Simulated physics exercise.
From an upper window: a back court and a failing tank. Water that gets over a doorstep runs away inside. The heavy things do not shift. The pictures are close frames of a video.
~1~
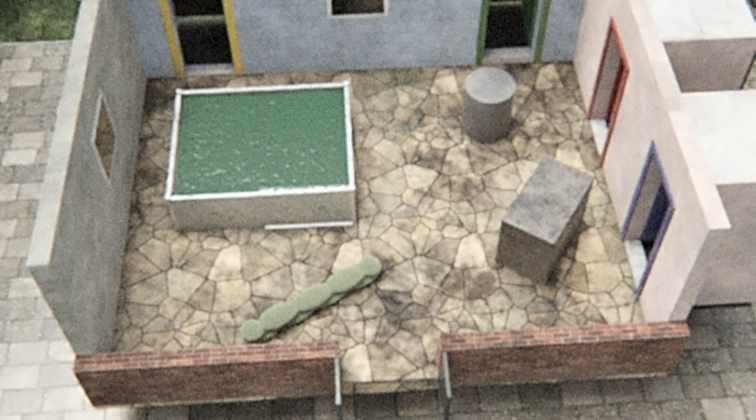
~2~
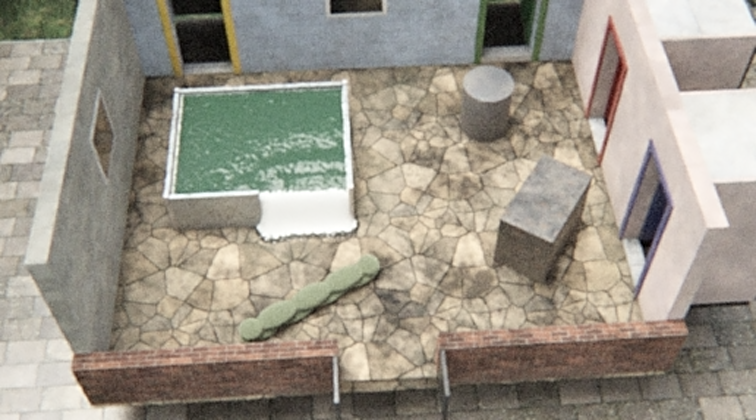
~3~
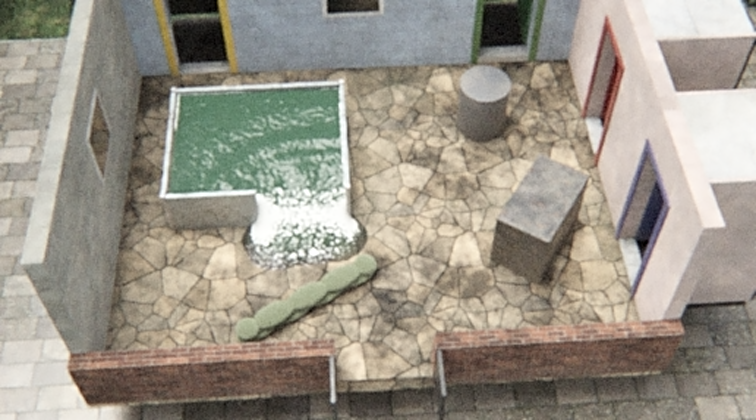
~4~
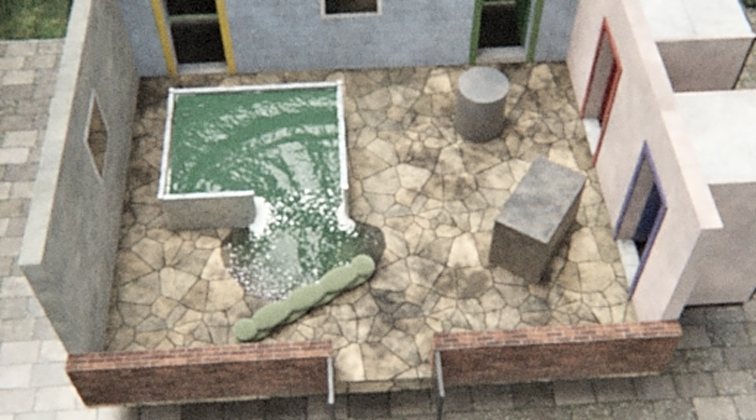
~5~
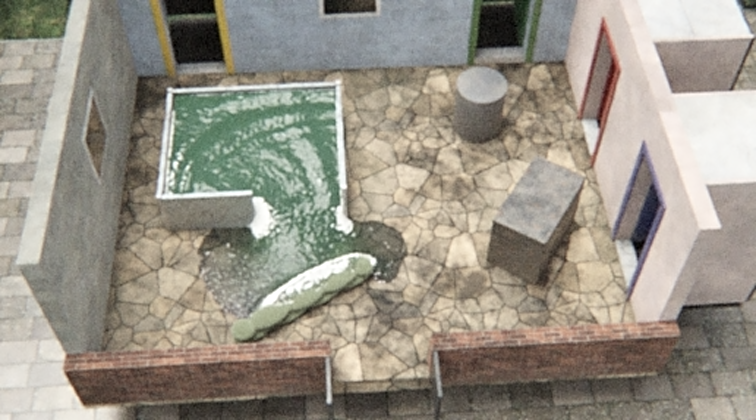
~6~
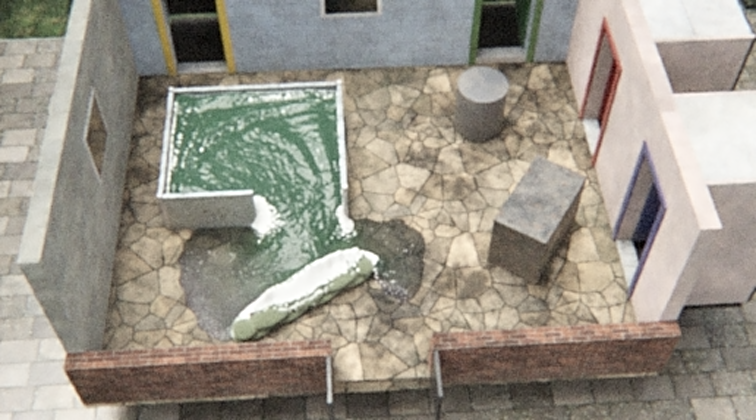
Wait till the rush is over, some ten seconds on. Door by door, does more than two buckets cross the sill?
The green door admits no more than that; the yellow door lets in a lot; the red door lets in a lot; the blue door lets in a lot.
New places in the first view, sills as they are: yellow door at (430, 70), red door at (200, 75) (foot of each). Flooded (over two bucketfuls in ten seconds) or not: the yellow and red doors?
One by one: Yellow goes over; red goes over.
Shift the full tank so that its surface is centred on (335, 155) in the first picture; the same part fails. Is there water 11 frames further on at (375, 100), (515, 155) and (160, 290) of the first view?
As listed: Clear, dry, under water.
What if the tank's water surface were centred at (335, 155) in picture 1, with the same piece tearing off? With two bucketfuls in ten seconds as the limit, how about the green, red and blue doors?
The green door keeps below it; the red door takes less; the blue door passes that mark.
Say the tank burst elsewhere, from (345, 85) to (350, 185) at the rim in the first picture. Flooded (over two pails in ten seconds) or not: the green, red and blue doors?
Then: The green one lets more in; the red one is over; the blue one lets more in.
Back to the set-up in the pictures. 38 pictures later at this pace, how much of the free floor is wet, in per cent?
Some 80 per cent.
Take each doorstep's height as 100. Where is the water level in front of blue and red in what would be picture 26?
In turn 140 and 140 per cent.
A moment on, water covers 25 % of the floor; the green door not reached, the yellow door not reached, the red door not reached, the blue door not reached.
Next, water covers 40 % of the floor; the green door not reached, the yellow door not reached, the red door not reached, the blue door not reached.
Then, water covers 60 % of the floor; the green door not reached, the yellow door not reached, the red door wet at the sill, nothing in, the blue door wet at the sill, nothing in.
Later, water covers 80 % of the floor; the green door wet at the sill, nothing in, the yellow door over two buckets in, the red door under two buckets in, the blue door under two buckets in.
In the end, water covers 95 % of the floor; the green door wet at the sill, nothing in, the yellow door far over two buckets in, the red door over two buckets in, the blue door far over two buckets in.
